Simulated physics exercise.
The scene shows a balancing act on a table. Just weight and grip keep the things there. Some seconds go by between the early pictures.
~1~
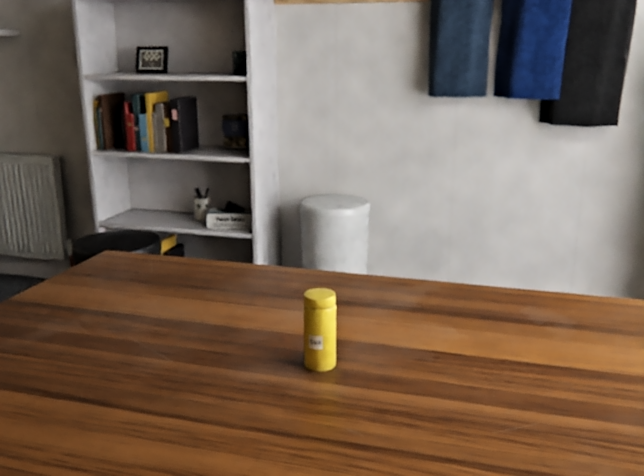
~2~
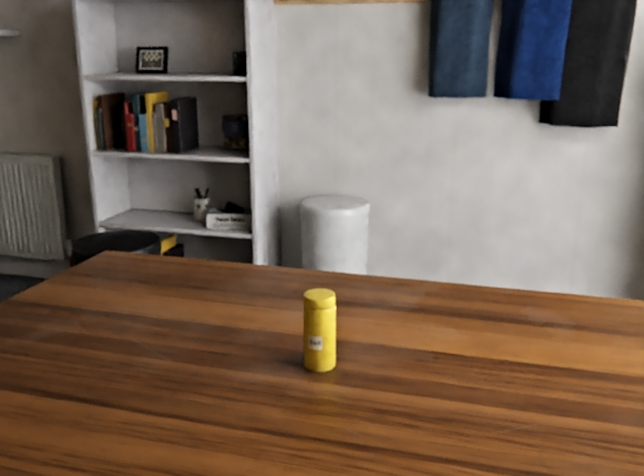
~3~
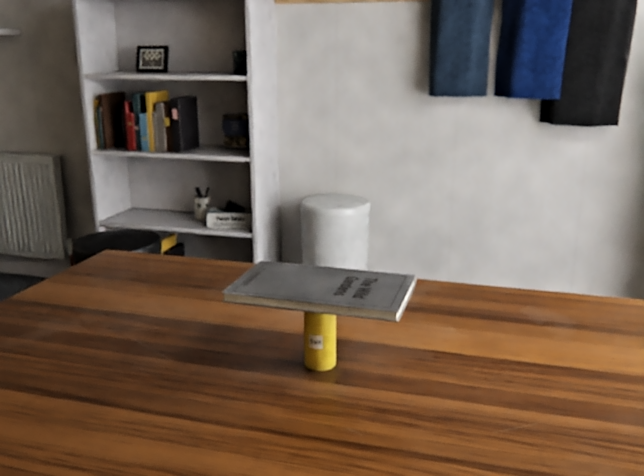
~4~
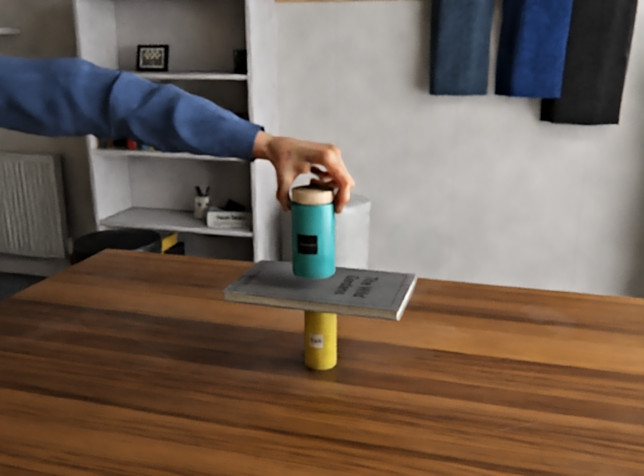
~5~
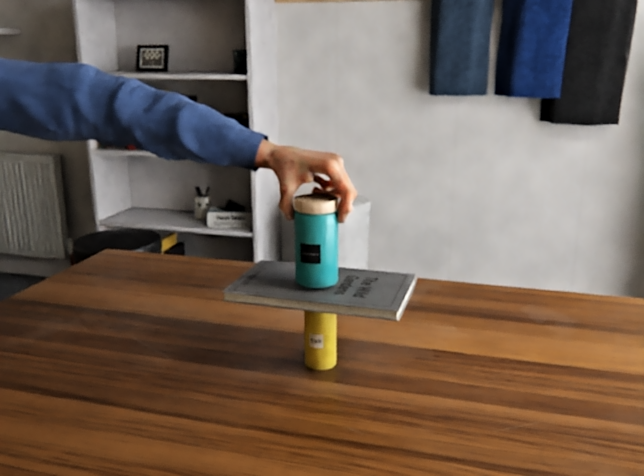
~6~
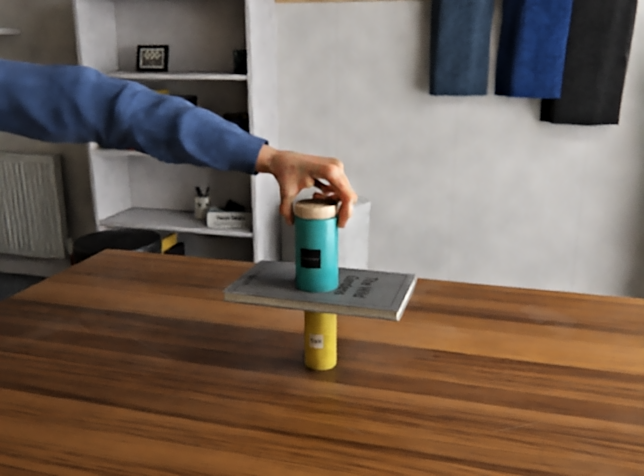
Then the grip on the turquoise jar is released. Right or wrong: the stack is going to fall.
Wrong, it stays up.
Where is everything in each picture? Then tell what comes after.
In the first frame, the last thing is not in view yet.
In the second frame, the last thing is not in view yet.
In the third frame, the last thing is not in view yet; grey book (322, 288).
The fourth frame shows coming down; turquoise jar (313, 231); grey book (323, 287).
The fifth frame shows coming down; turquoise jar (317, 240); grey book (323, 287).
The sixth frame shows set down, still held; turquoise jar (317, 245); grey book (323, 287).
Then, 0.20 s past the last view, nothing moves.
Then, 0.60 s past the last view, turquoise jar resting near (317, 246).
Finally, all 3 still in place. Final places as the last picture's camera would see them, turquoise jar near (317, 246). The stack holds.
